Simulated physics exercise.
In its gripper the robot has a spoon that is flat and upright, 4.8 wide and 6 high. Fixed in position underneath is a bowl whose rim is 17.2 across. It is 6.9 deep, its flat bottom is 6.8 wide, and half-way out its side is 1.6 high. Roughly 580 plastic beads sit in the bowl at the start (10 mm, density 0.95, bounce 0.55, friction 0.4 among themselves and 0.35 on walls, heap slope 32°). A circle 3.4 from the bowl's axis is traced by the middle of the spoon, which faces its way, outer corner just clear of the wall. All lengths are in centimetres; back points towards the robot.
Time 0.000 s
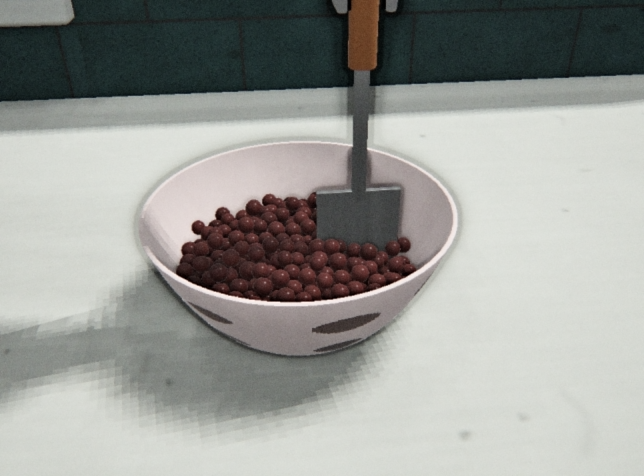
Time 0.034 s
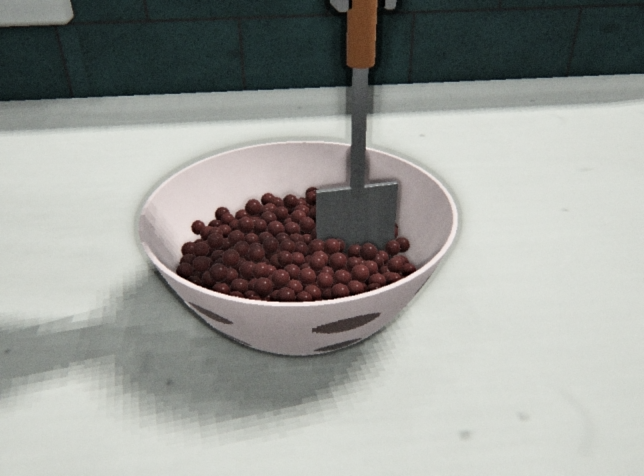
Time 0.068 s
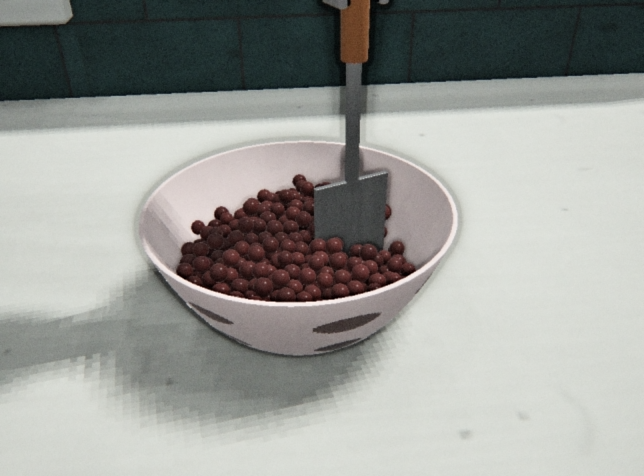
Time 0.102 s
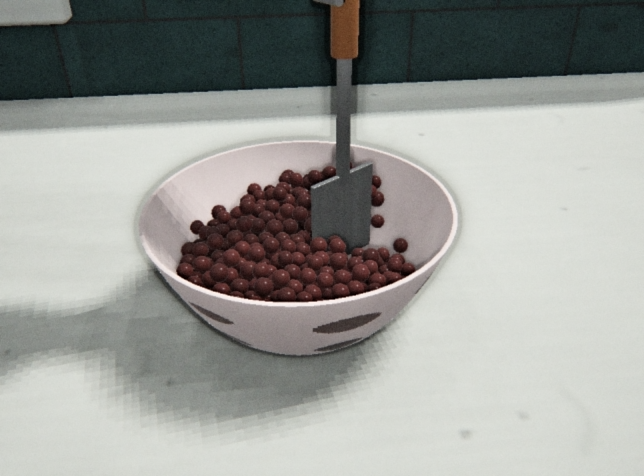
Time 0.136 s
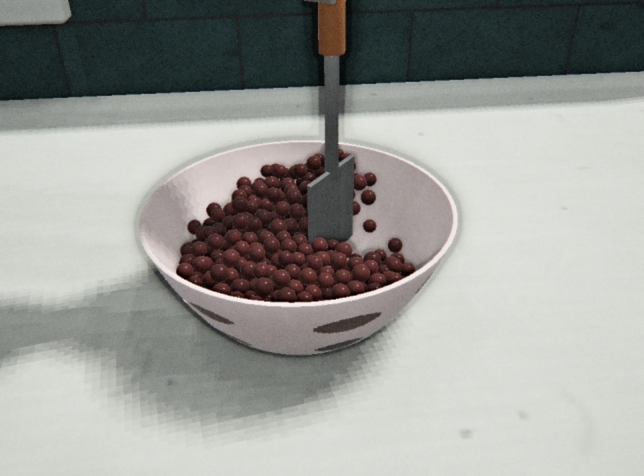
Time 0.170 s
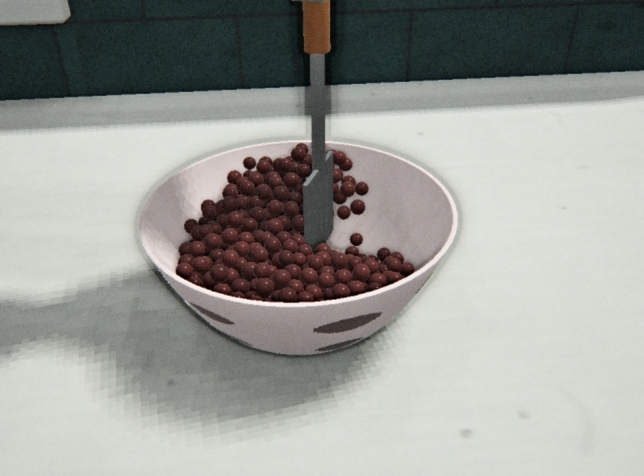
A flat metal spatula with an orange-brown handle sweeps leftward through dark red beads in a pale bowl on a white surface, gradually turning edge-on as the beads pile higher toward the back and a few scatter behind it.
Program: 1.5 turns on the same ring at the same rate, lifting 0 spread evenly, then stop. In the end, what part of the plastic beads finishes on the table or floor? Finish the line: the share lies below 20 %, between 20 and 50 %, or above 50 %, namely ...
... below 20 %.
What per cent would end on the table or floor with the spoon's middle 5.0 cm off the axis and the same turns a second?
It would be close to 5 per cent then.
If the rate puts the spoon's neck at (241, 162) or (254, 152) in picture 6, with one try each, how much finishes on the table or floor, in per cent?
Around 45 and 35 per cent respectively.
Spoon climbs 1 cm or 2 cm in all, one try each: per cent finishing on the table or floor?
Close to 10 percent and close to 5 percent.
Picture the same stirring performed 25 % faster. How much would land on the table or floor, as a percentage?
It would be near 15 per cent.
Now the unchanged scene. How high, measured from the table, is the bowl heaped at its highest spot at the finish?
It reaches some 7.5 cm above the table.
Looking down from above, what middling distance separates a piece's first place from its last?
I'd estimate close to 8 cm.
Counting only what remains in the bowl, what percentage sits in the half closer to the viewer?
It comes to near 65 percent.
By 0.60 s, 251° round, highest piece 9 above the table; 561 in the bowl, 14 on the table or floor, 5 in flight or on the tool.
By 1.03 s, 78° round, highest piece 9 above the table; 543 in the bowl, 32 on the table or floor, 5 in flight or on the tool.
By 1.45 s, 180° round, highest piece 8 above the table; 521 in the bowl, 58 on the table or floor, 1 in flight or on the tool.
By 2.15 s, 180° round, highest piece 8 above the table; 521 in the bowl, 59 on the table or floor.
Final count, 521 in the bowl, 59 on the table or floor. That is 10 % on the table or floor.
